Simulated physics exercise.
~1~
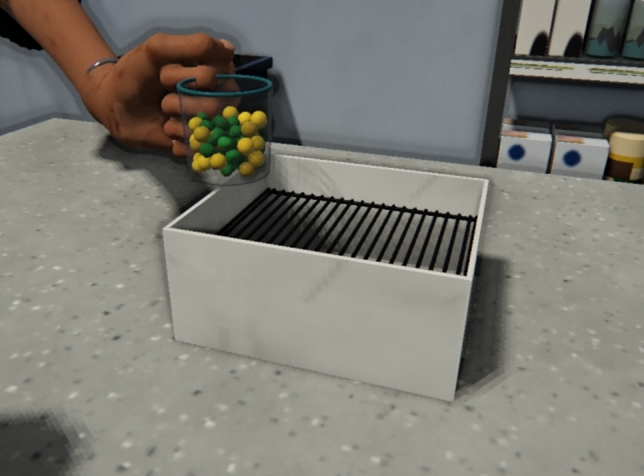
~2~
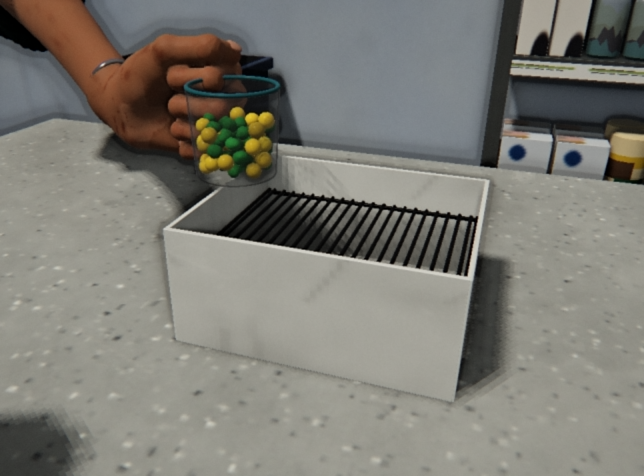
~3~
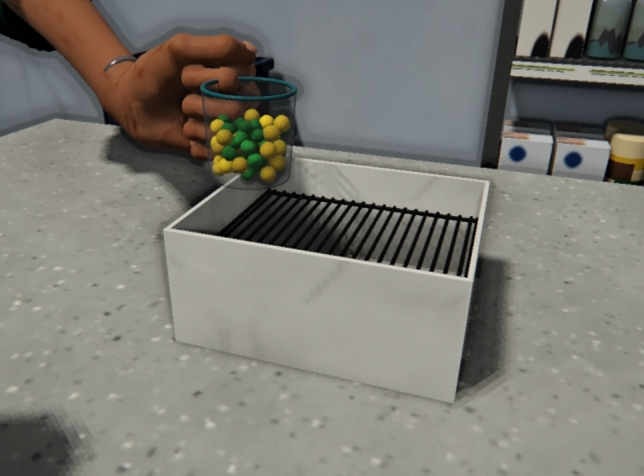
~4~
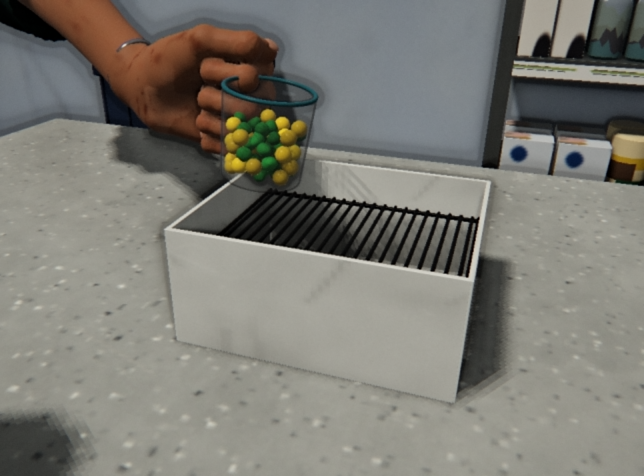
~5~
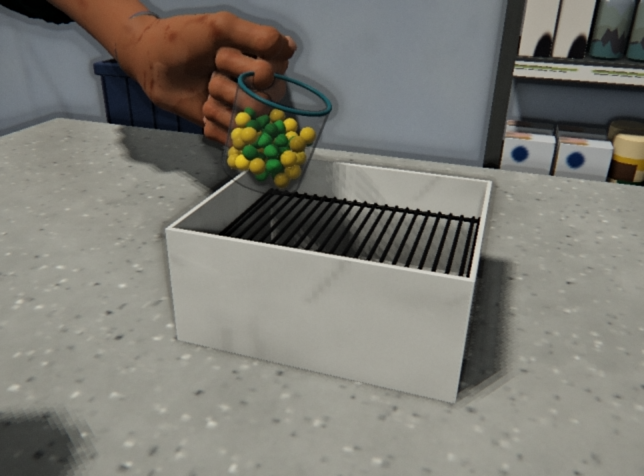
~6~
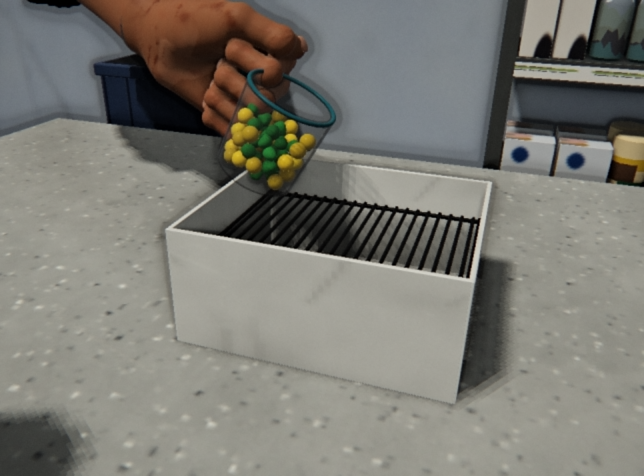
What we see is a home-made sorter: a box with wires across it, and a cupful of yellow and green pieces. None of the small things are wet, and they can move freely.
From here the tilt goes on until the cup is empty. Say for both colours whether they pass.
Result: Yellow pieces are stopped by the grid, green pieces are stopped by the grid.
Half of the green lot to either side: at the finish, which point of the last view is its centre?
Settled position: Approx. (322, 233).
Then, 0.35 s past the last view, yellow ones, all in the cup; green ones, all in the cup.
Then, 0.71 s past the last view, yellow ones, nearly all in the cup, a stray few on or over the wires; green ones, nearly all in the cup, a stray few on or over the wires.
Then, 1.15 s past the last view, yellow ones, a small part in the cup, nearly all on or over the wires; green ones, a small part in the cup, nearly all on or over the wires.
Finally, yellow ones, all on the wires, none under the rack; green ones, all on the wires, none under the rack.
